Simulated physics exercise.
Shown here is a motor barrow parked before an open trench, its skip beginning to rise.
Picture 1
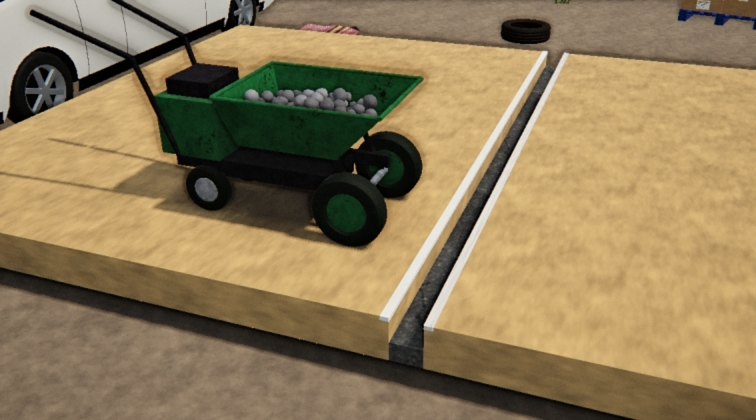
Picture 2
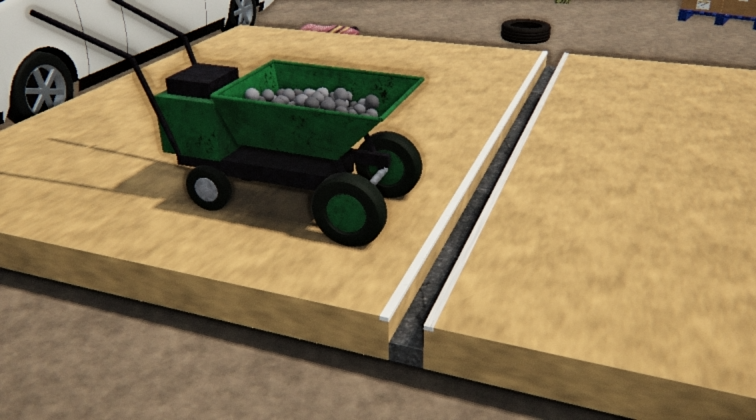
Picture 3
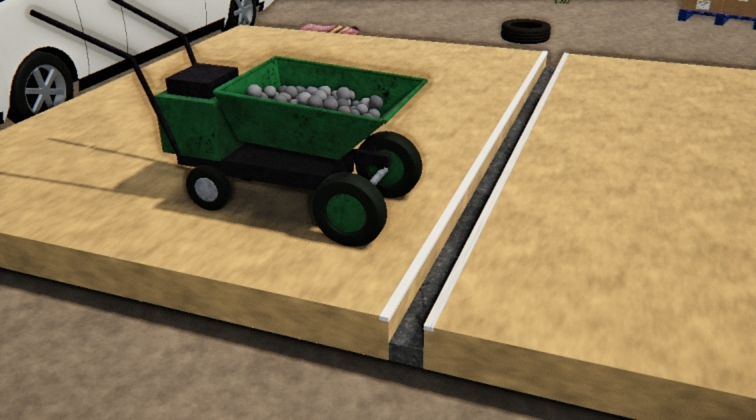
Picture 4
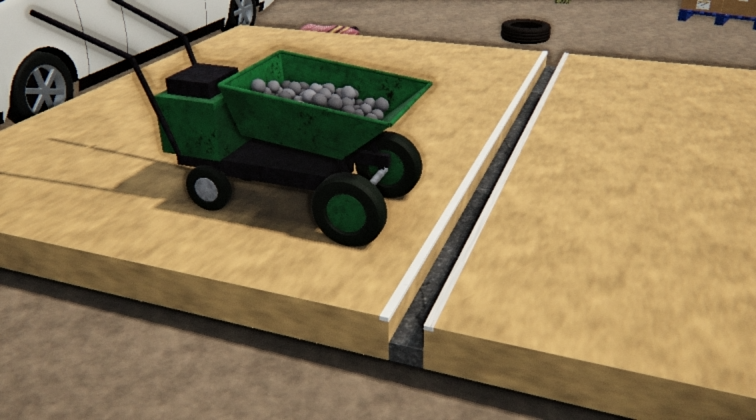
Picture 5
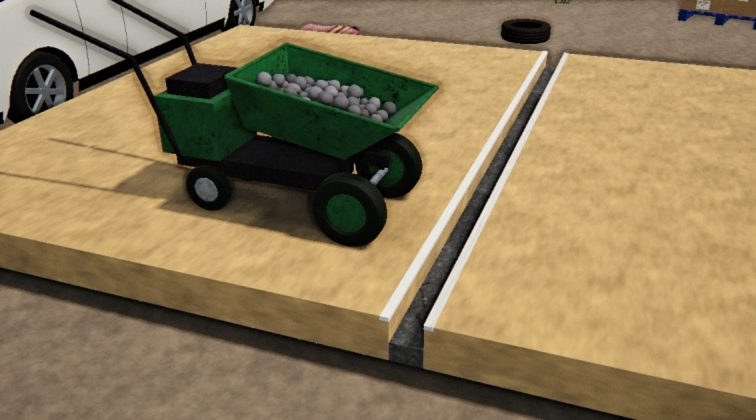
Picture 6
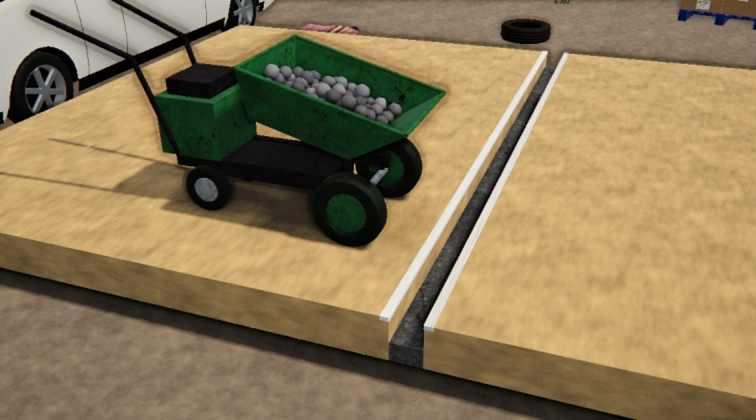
A green motor barrow beside a narrow trench gradually tilts its skip of grey cobbles rightward.
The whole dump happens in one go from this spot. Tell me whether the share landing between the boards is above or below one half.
That share is below one half.
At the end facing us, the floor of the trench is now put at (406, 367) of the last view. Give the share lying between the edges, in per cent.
Something close to 0 per cent.
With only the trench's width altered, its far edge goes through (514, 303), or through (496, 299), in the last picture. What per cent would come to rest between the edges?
First one: 90 per cent; second one: 80 per cent.
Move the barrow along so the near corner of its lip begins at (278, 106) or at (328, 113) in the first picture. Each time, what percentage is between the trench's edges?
The shares come out close to 30 and 50 per cent, in that order.
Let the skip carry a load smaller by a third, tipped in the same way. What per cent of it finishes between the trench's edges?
It would be around 0 per cent of the load.
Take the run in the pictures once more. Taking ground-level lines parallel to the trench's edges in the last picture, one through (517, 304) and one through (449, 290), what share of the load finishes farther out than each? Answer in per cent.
Around 30 per cent for the first, and 80 per cent for the second.
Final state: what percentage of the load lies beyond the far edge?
My estimate is close to 85 in a hundred.
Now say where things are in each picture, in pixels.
The first frame shows lip of the skip (379, 119), level; top of the load (311, 106), round cobbles; first edge of the trench (406, 281); far edge (447, 289), the trench under half as wide as the skip, and about as deep as wide.
The second frame shows lip of the skip (381, 120), level; top of the load (312, 106).
The third frame shows lip of the skip (384, 122), tipped barely; top of the load (295, 106).
The fourth frame shows lip of the skip (390, 125), tipped a little; top of the load (298, 102).
The fifth frame shows lip of the skip (397, 130), tipped a little; top of the load (304, 98).
The sixth frame shows lip of the skip (406, 136), tipped clearly; top of the load (301, 84); first edge of the trench (406, 281); far edge (447, 289).
Just after the last frame, skip tipped steeply; every one in the skip.
A moment on, skip tipped right over; roughly two thirds in the skip; roughly a third beyond it; just a few falling.
Further on, skip tipped right over; about a tenth in the skip; the larger part beyond it.
When it is over, skip tipped right over; about a tenth in the skip; not one in or heaped over the trench; the larger part beyond it.
